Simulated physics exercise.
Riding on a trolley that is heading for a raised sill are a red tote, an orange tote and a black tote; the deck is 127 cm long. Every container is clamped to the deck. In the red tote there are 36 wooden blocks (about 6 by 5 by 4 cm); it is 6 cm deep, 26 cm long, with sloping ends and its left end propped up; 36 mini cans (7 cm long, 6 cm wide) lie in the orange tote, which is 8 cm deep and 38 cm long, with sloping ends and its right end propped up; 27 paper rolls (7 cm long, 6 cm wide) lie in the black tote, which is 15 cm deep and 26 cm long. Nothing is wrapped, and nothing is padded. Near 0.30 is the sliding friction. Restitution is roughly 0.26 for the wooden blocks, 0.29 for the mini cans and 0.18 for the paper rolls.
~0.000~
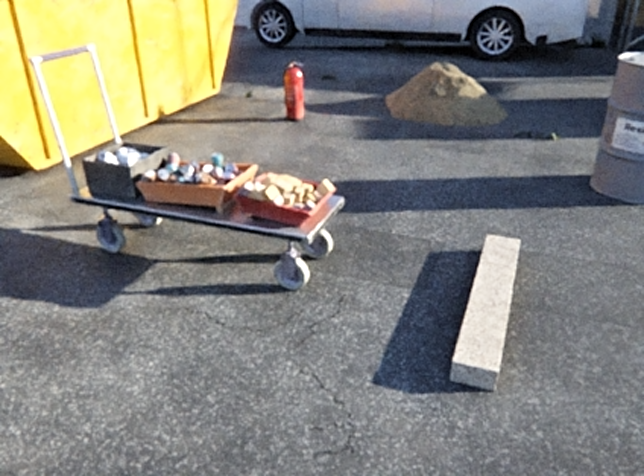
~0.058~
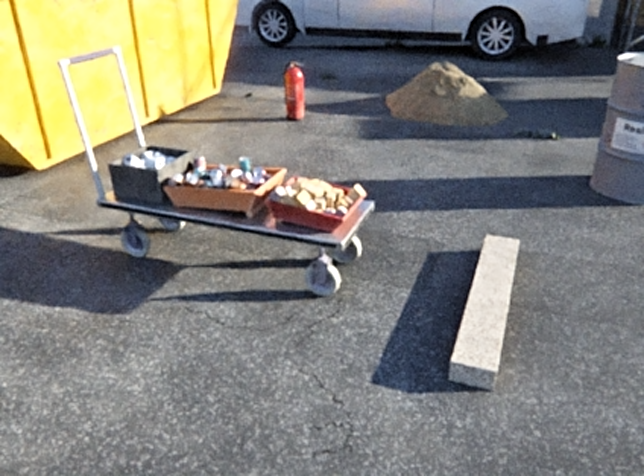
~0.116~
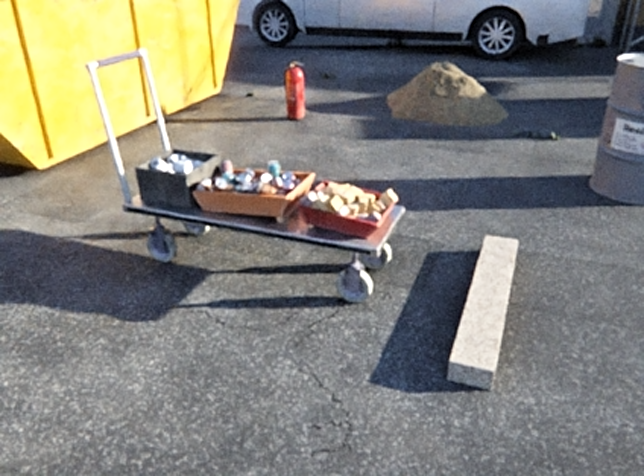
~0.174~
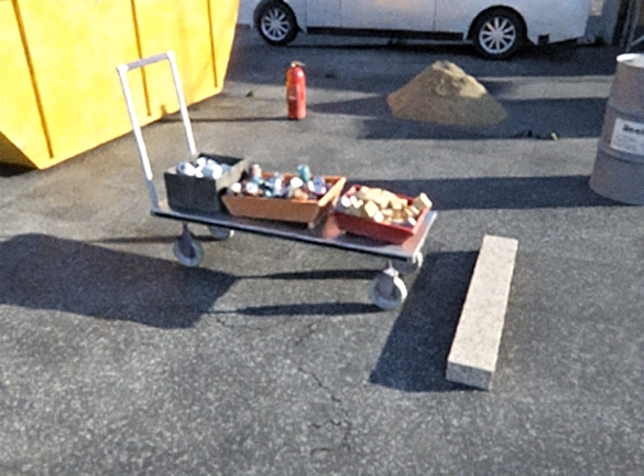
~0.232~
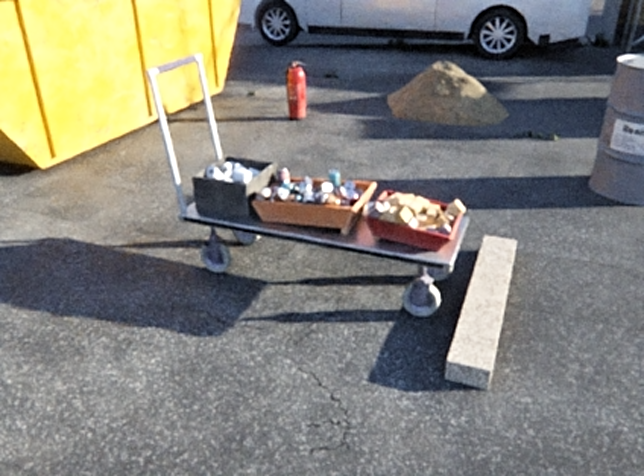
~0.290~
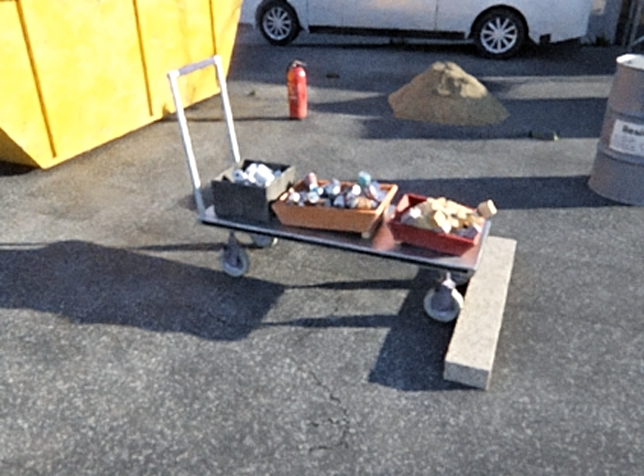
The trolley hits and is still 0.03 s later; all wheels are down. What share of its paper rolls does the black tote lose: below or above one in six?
My guess is the spilled share will stay beneath a sixth.
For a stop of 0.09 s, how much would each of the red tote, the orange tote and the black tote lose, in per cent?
In that case red tote 50, orange tote 20 and black tote 0 per cent.
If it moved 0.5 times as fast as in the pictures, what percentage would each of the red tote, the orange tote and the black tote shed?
Red tote 10, orange tote 0, black tote 0 per cent.
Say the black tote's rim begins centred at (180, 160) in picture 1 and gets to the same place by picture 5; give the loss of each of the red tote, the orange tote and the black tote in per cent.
Under that change it'd be red tote at 10, orange tote at 10 and black tote at 0 percent.
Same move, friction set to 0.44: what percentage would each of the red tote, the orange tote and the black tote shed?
You'd see red tote shed 50 percent, orange tote shed 30 percent, and black tote shed 10 percent.
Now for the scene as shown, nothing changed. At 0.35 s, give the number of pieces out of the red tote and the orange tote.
Estimate at that time - red tote 3, orange tote 0, give or take.
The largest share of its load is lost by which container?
Red tote.
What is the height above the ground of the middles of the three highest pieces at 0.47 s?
Close to 68 cm, on average.
After 0.35 s, the red tote is down by 3 of 36, the orange tote has all 36 and the black tote has all 27.
After 0.47 s, the red tote is down by 13 of 36, the orange tote is down by 6 of 36 and the black tote is down by 1 of 27.
After 0.70 s, the red tote is down by 18 of 36, the orange tote is down by 11 of 36 and the black tote is down by 1 of 27.
Final count (at 1.21 s), the red tote is down by 18 of 36, the orange tote is down by 11 of 36 and the black tote is down by 1 of 27. Asked share, 1 of 27, 4 per cent.
